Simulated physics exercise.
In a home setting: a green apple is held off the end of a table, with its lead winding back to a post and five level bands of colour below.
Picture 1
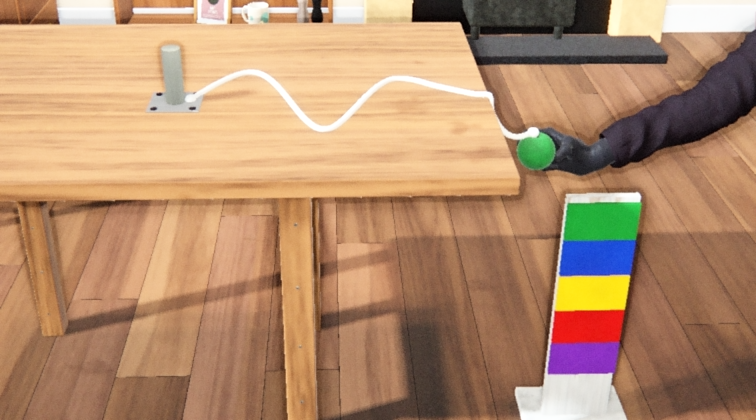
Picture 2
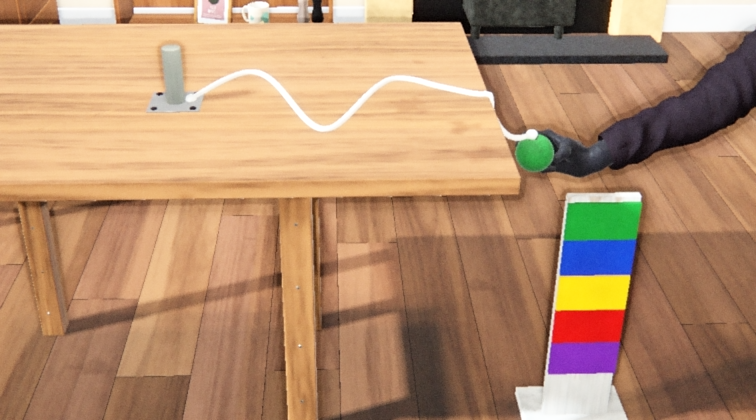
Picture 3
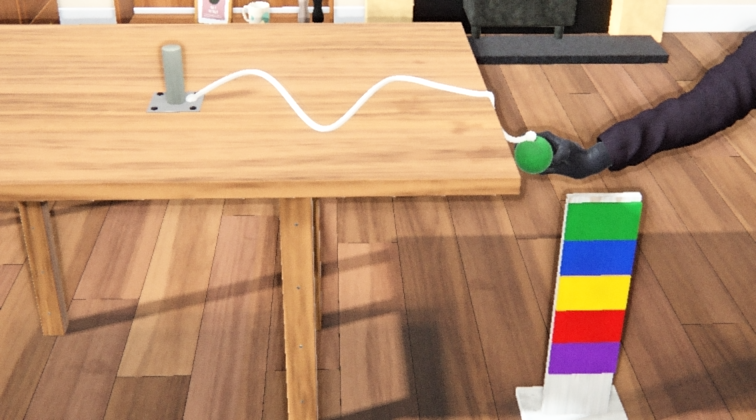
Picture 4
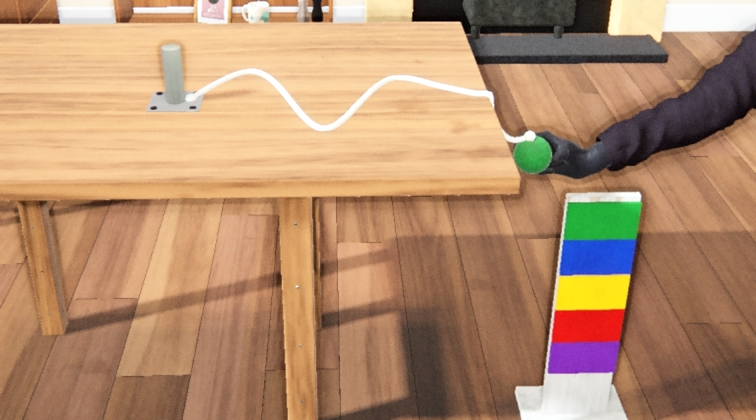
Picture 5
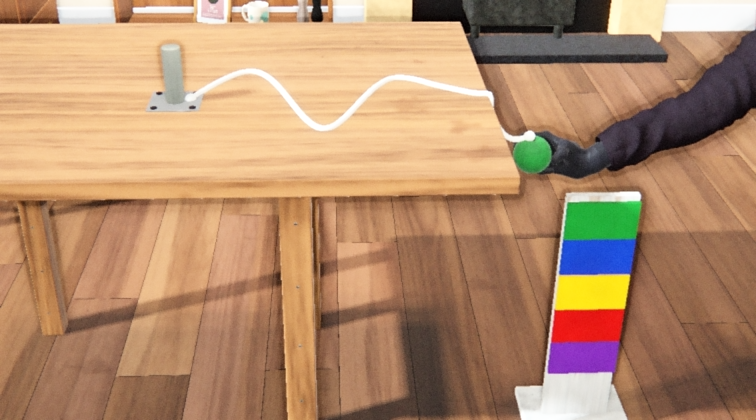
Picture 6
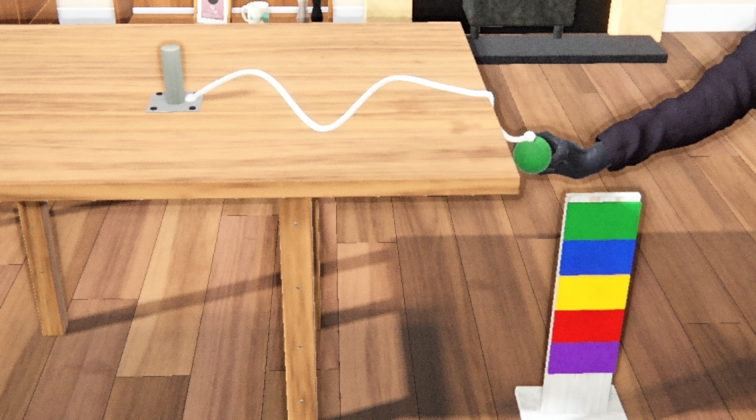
In a home interior with a plank floor, a wooden table is seen from a raised, fixed view. A dark-sleeved arm with a black hand holds a green ball-like object just off the table's right end, a white cord winding back to a grey post, above a stand banded green, blue, yellow, red and purple. Almost nothing moves; the held object shifts very slightly left and down.
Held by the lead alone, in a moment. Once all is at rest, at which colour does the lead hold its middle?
At purple.
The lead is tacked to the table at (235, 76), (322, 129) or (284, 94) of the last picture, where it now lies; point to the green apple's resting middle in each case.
The pixel places are (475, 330), (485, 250) and (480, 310), one per try.
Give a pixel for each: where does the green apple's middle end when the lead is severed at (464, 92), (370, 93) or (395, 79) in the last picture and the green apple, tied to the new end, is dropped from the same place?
In order, it ends up near (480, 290), (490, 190) and (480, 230).
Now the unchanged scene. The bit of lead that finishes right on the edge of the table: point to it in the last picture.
Close to (345, 118).
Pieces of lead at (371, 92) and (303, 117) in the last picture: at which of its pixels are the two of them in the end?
In that view they reach (485, 166) and (424, 96).
Early on, apple near (509, 308); level with yellow.
Midway, apple near (457, 352); level with purple.
Near the end, apple near (475, 357); level with purple.
Finally, apple near (470, 357); level with purple. At purple.
